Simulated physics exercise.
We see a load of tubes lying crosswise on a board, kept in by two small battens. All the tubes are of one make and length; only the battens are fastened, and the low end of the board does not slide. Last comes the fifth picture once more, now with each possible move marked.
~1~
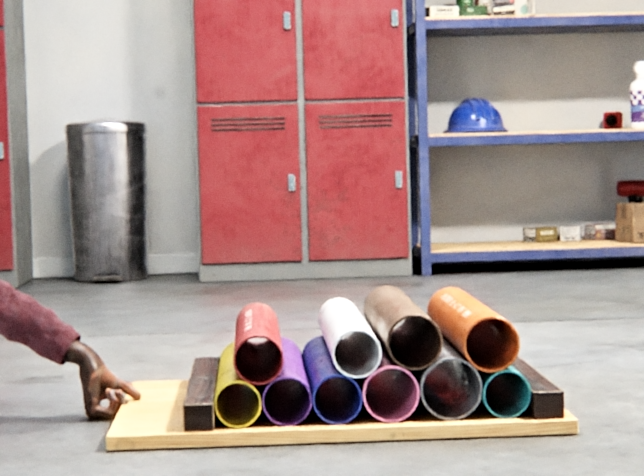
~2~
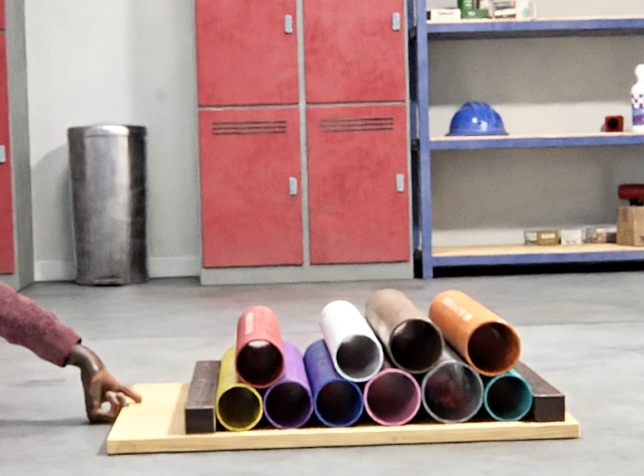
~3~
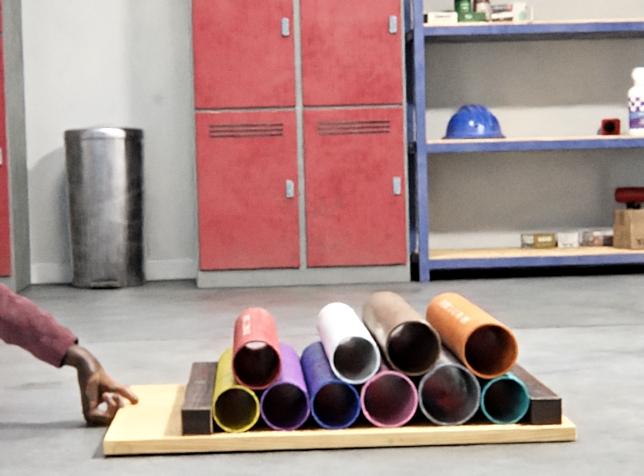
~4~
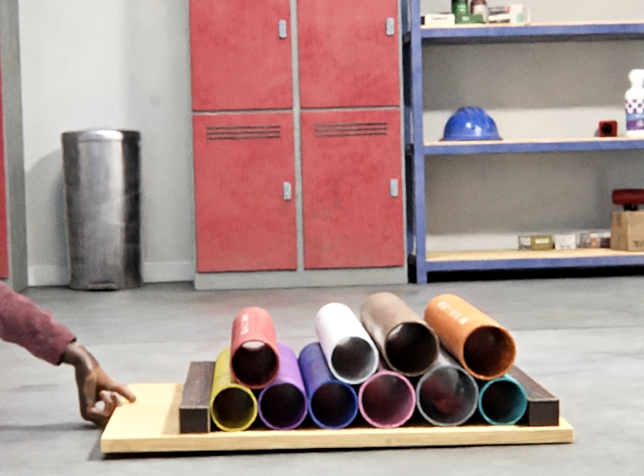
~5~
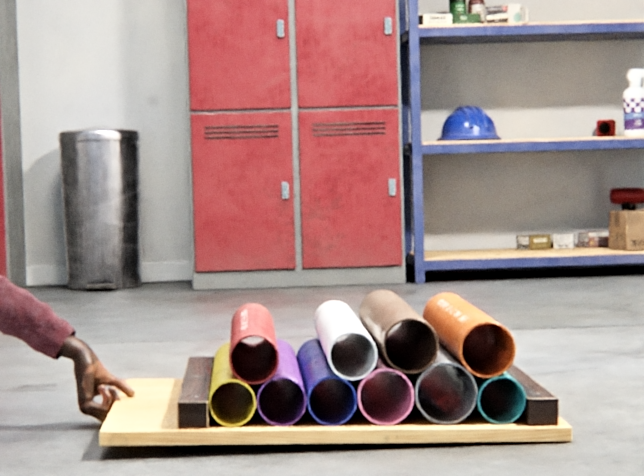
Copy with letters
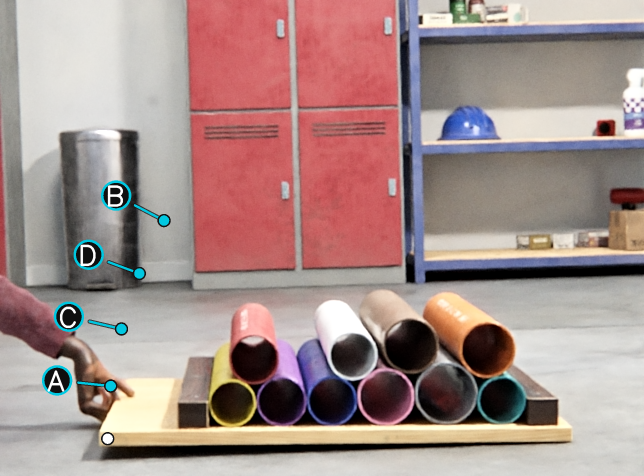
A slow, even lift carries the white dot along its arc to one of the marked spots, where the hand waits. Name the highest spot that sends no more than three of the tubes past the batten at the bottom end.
The last mark within the limit is B.
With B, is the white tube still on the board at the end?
The white tube: Yes.
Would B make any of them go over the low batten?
At B: Yes.
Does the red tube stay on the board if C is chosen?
Yes, with C.
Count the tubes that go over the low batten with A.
The count is none.
On the marked copy, A at (111, 386); B at (164, 221); C at (122, 329); D at (139, 274); the white dot at (108, 439).
Taking B. A third of the way, board at 17°.
Two thirds of the way, board at 29°.
When it is over, board at 29°, one over the low batten (orange).
As for the rest, A none over the low batten; C none over the low batten; D one over the low batten (orange).
